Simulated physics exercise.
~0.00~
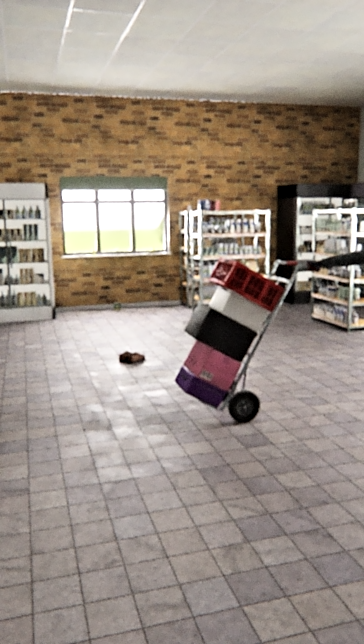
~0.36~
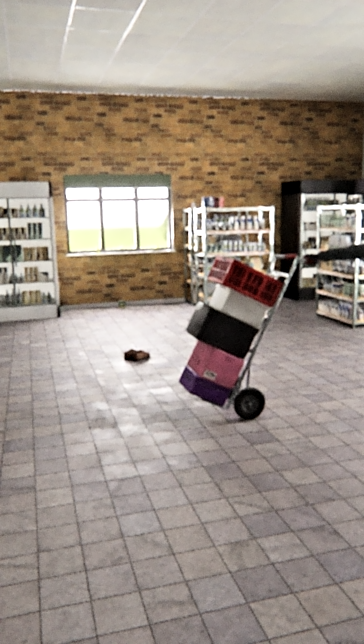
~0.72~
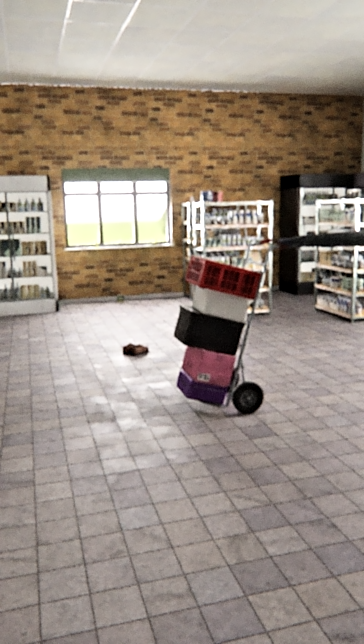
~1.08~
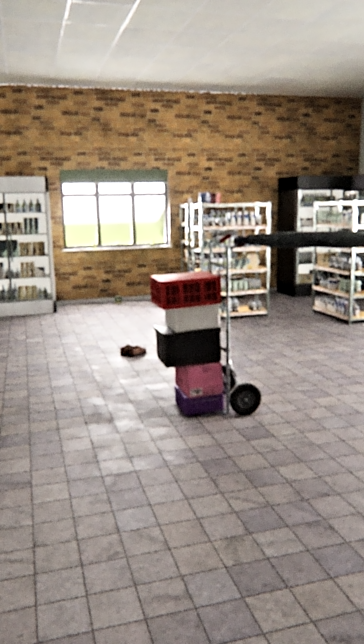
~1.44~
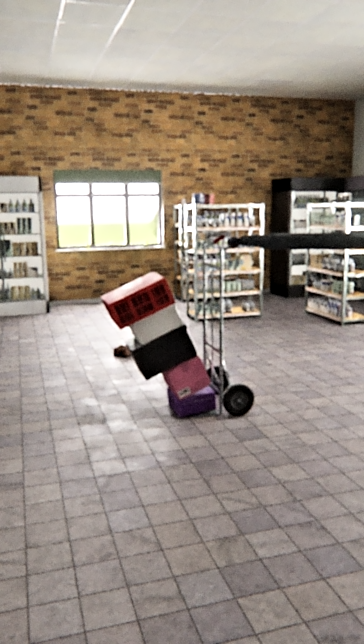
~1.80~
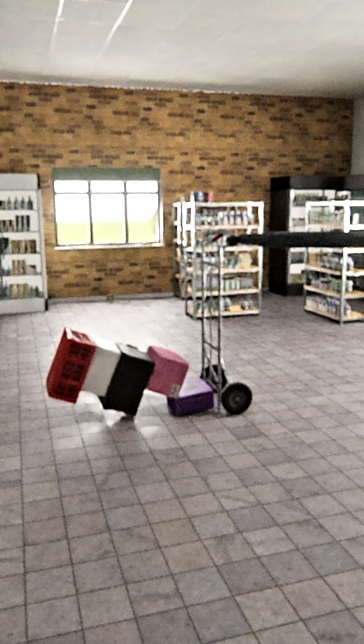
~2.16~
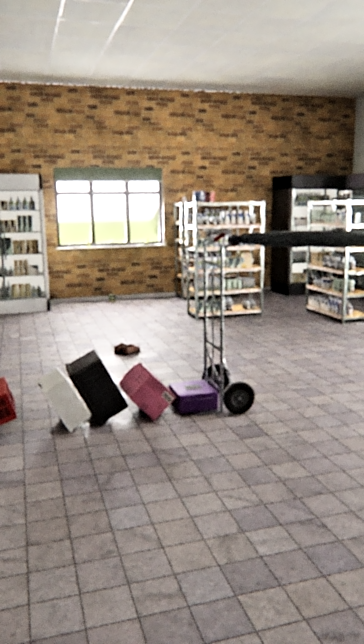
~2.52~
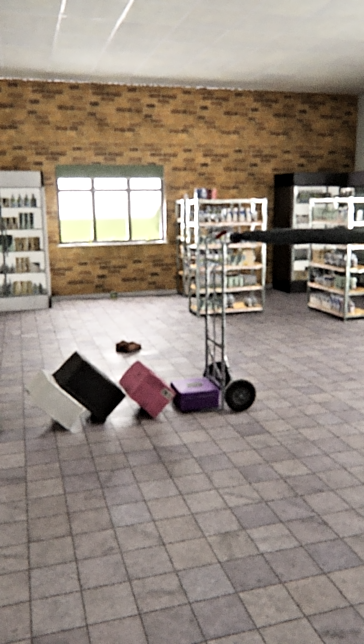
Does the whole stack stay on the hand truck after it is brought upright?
No, most of the stack goes over the front, with the red crate, white tote, black tote and pink parcel all coming off. Only the purple toolbox stays at the base of the truck.
